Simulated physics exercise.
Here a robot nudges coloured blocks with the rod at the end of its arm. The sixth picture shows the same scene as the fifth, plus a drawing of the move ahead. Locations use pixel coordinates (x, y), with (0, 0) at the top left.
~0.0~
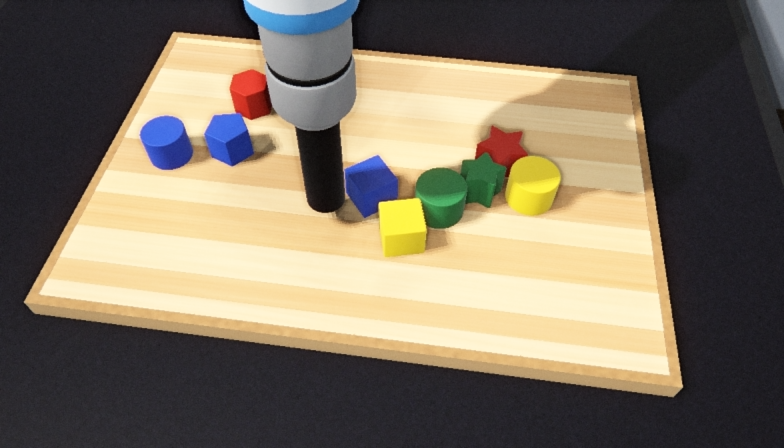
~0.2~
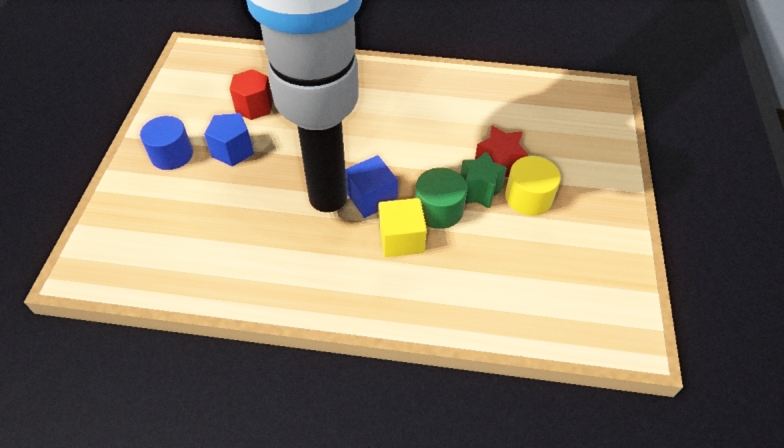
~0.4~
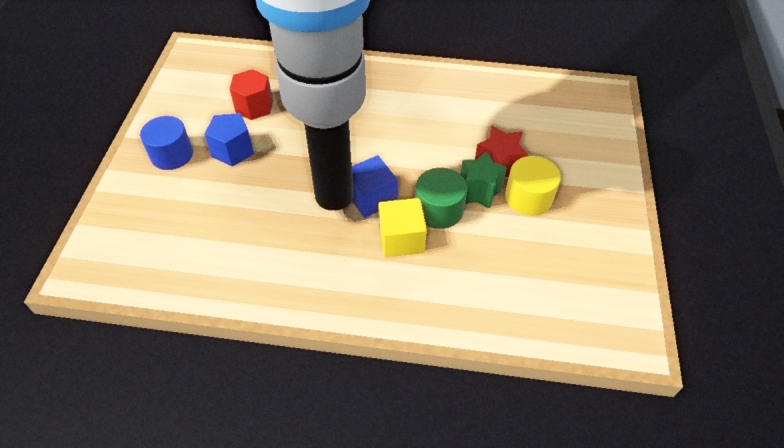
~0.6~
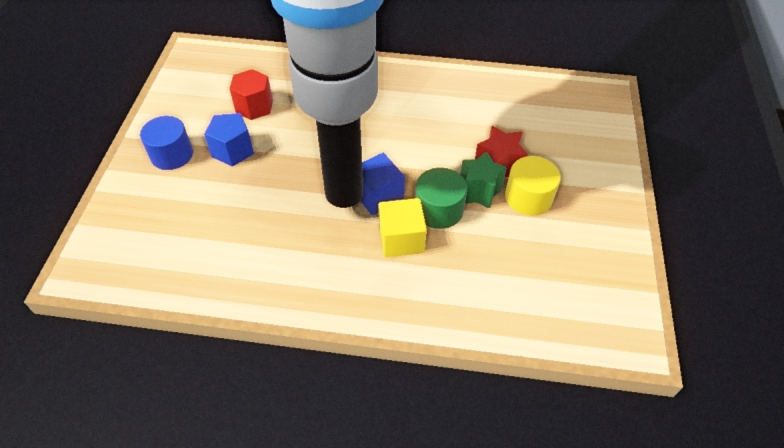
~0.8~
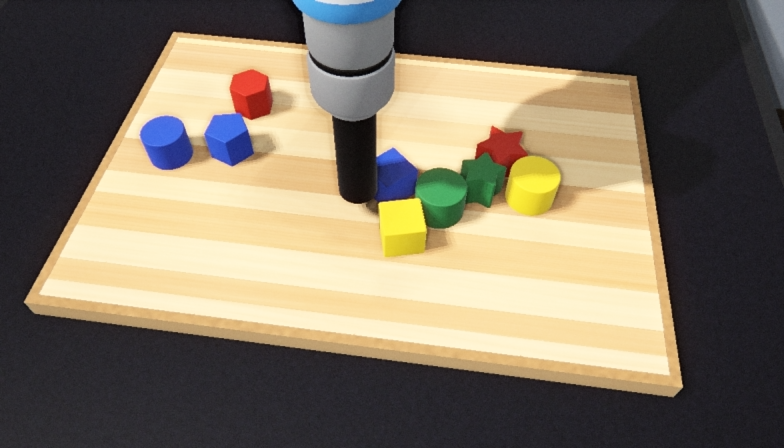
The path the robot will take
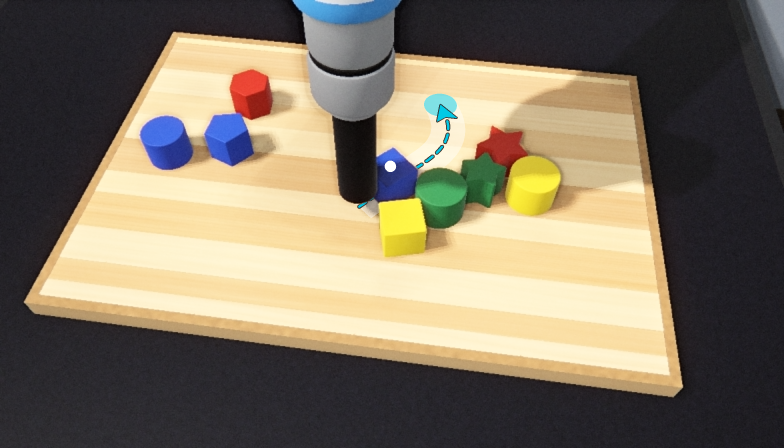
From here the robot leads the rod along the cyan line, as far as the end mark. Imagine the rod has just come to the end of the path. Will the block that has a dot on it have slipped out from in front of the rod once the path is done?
I believe so.
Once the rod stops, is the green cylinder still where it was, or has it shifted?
That block remains where it is.
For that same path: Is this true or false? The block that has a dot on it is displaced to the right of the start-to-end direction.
True
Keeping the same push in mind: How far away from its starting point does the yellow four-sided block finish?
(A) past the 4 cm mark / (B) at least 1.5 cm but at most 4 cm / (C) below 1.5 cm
Answer: C.
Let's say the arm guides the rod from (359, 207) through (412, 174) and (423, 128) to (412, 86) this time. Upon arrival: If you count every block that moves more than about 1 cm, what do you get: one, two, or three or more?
That's one.
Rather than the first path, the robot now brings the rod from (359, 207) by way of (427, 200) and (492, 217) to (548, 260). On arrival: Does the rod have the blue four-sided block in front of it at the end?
I believe not.
Drawn move, from (359, 207) via (405, 175) and (444, 144), ending at (440, 105); the dot is on the blue four-sided block.
What follows on the original path. One third of the way, rod (407, 158); blue four-sided block (441, 139), turned 20° clockwise.
Two thirds of the way, rod (446, 126); blue four-sided block (484, 115), turned 45° clockwise; red star block (512, 139), turned 20° clockwise.
At the end, rod (442, 87); blue four-sided block (489, 113), turned 60° clockwise; yellow four-sided block still; green cylinder still; red star block (512, 139), turned 20° clockwise.
